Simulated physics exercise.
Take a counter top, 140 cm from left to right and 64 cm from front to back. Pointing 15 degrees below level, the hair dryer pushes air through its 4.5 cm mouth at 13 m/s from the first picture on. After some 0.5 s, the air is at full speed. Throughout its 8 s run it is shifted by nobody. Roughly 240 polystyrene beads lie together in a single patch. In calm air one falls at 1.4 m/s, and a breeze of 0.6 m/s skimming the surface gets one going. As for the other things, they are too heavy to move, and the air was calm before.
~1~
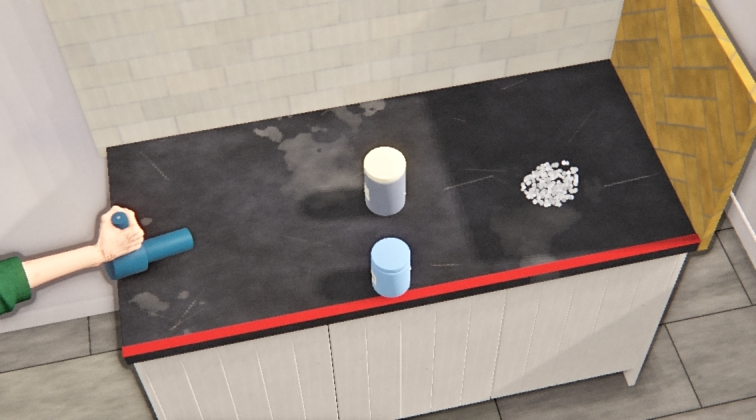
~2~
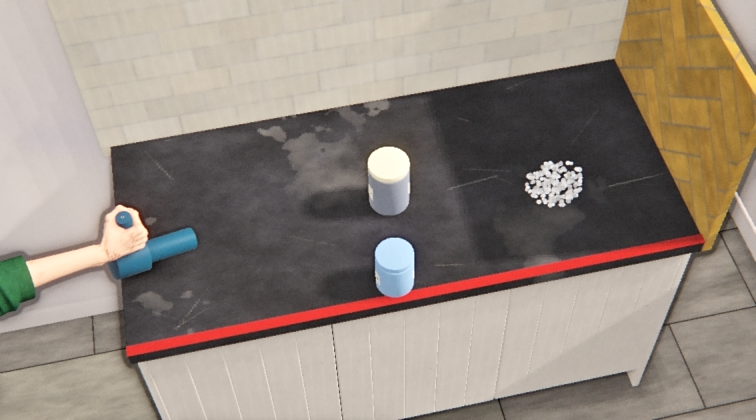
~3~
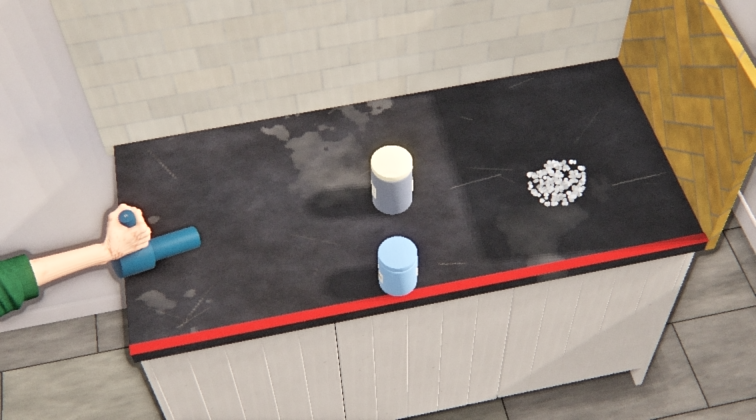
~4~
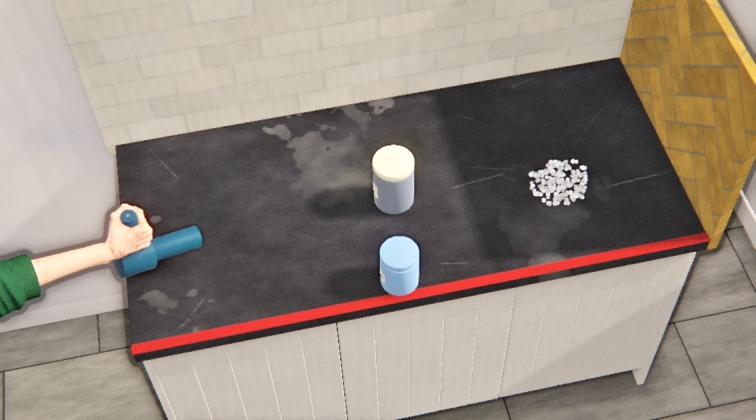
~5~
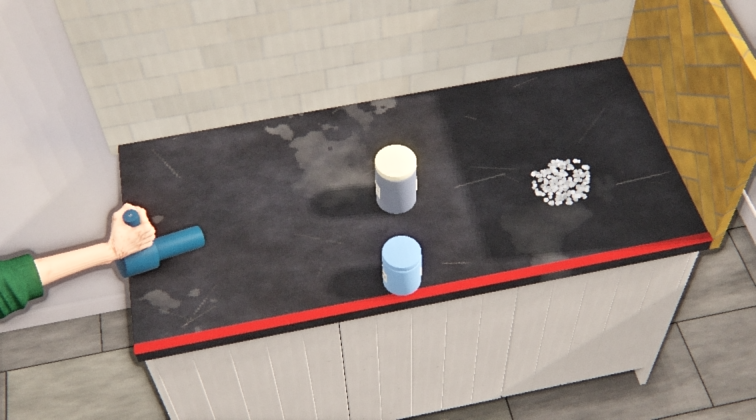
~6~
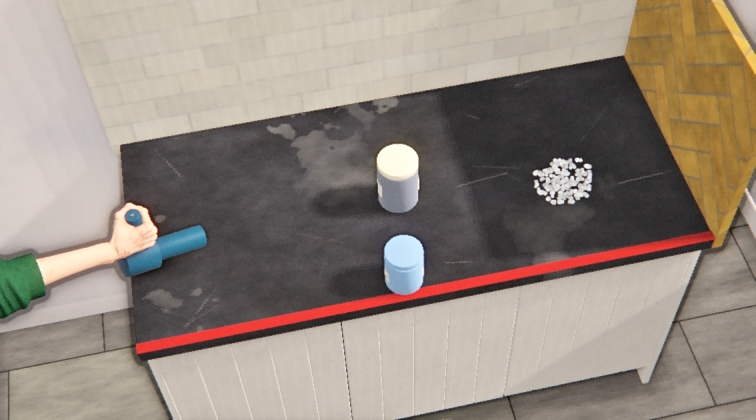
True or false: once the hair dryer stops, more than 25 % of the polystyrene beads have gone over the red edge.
True.
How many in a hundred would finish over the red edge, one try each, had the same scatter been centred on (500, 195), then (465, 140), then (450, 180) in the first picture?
In that order: 90 %, 100 %, 90 %.
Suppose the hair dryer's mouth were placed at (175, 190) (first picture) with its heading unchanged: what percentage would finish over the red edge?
In that case roughly 60 percent.
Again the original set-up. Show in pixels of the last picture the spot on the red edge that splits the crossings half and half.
Midpoint of crossings, approx. (715, 239).
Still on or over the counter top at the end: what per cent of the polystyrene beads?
Roughly 15 per cent.
Then, 1.2 s after the last picture, 0 % are over the red edge; the middle of those still in play is near (624, 173); 0 % have settled or left.
Then, 2.1 s after the last picture, 30 % are over the red edge; the middle of those still in play is near (664, 173); 19 % have settled or left.
Then, 4.0 s after the last picture, 71 % are over the red edge; the middle of those still in play is near (660, 170); 69 % have settled or left.
Then, 7.6 s after the last picture, at the end, 86 % are over the red edge.
